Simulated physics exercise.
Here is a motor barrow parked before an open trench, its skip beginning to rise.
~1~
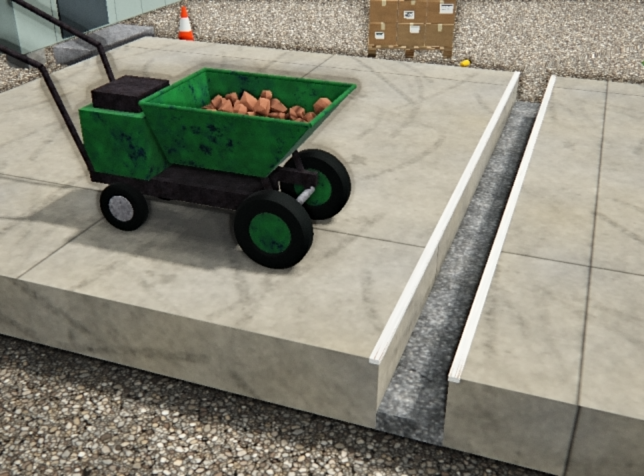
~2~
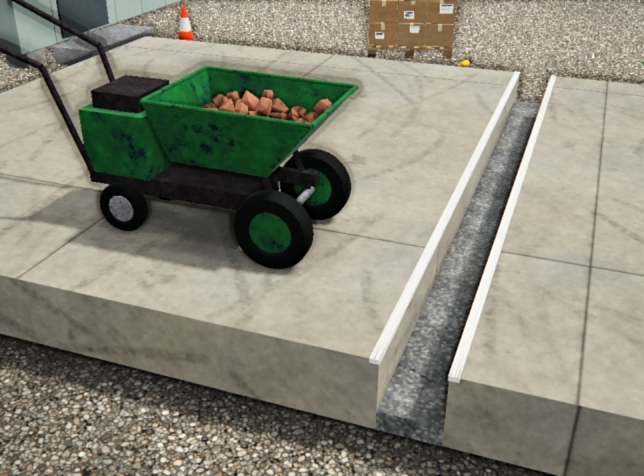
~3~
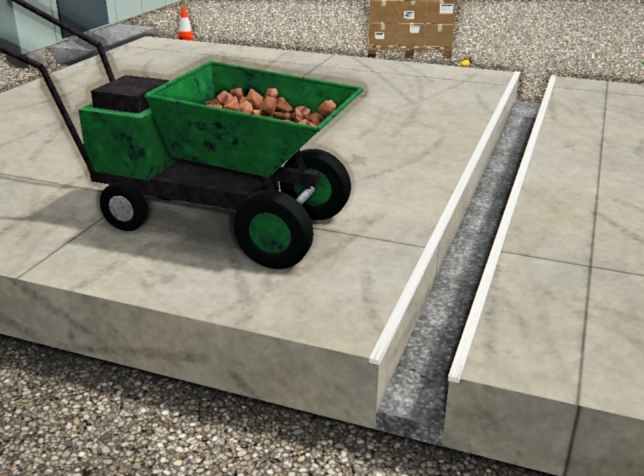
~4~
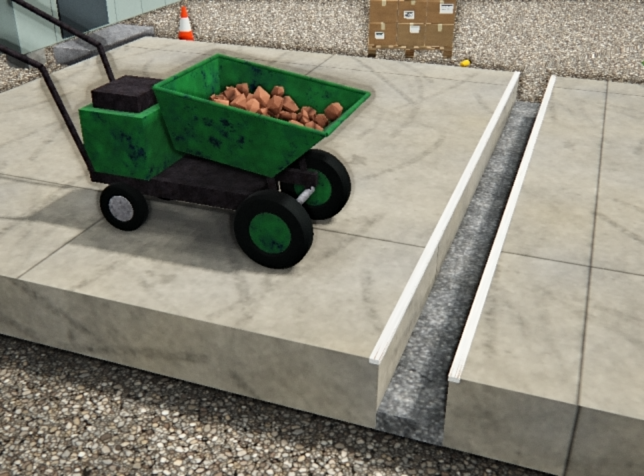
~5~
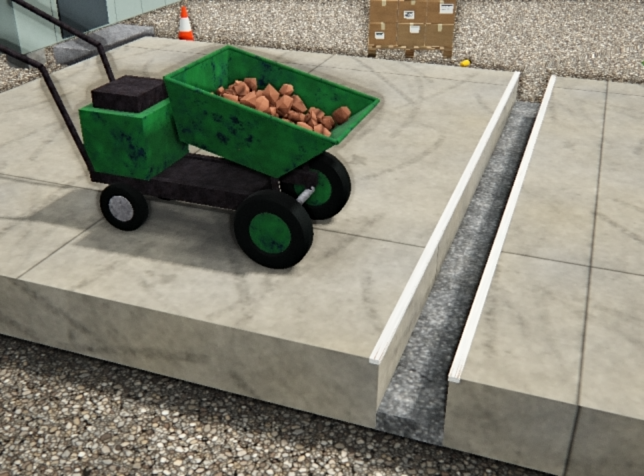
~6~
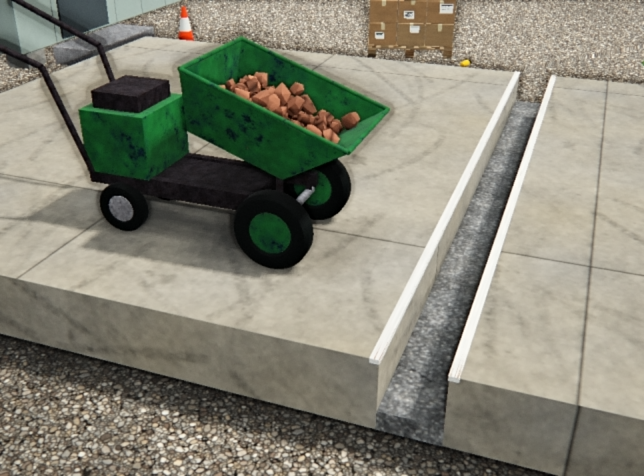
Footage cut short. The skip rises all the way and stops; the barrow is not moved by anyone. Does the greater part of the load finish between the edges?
Yes.
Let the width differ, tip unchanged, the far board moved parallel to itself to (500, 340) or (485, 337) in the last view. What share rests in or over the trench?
Respectively, 100 % and 100 %.
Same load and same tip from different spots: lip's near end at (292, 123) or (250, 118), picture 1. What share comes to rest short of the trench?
Roughly 30 per cent, then roughly 60 per cent.
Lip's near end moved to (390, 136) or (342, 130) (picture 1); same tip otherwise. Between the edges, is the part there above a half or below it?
Result A - a minority; result B - a majority.
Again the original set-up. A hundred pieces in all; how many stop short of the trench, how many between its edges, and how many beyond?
Short 5, between 95, beyond 0.
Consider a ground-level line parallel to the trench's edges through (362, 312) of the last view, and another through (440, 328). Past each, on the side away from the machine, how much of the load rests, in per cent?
In order: 100 per cent, then 30 per cent.
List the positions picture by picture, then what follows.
Lip of the skip near (310, 126), level; top of the load near (249, 118), lumps of rubble; first edge of the trench near (395, 318); far edge near (469, 333), the trench under half as wide as the skip, and about as deep as wide, in the first picture.
Lip of the skip near (312, 127), level; top of the load near (250, 117), in the second picture.
Lip of the skip near (317, 130), tipped barely; top of the load near (244, 110), in the third picture.
Lip of the skip near (326, 135), tipped a little; top of the load near (238, 109), in the fourth picture.
Lip of the skip near (337, 143), tipped a little; top of the load near (230, 97), in the fifth picture.
Lip of the skip near (348, 153), tipped clearly; top of the load near (242, 92); first edge of the trench near (395, 318); far edge near (469, 333), in the sixth picture.
Shortly afterwards, skip tipped steeply; the whole lot in the skip.
Next, skip tipped steeply; all but a few in the skip; only a few short of the trench; only a few in or heaped over the trench.
Some moments later, skip tipped right over; near a third in the skip; a little short of the trench; near two thirds in or heaped over the trench.
In the end, skip tipped right over; only a few short of the trench; all but a few in or heaped over the trench; none at all beyond it.
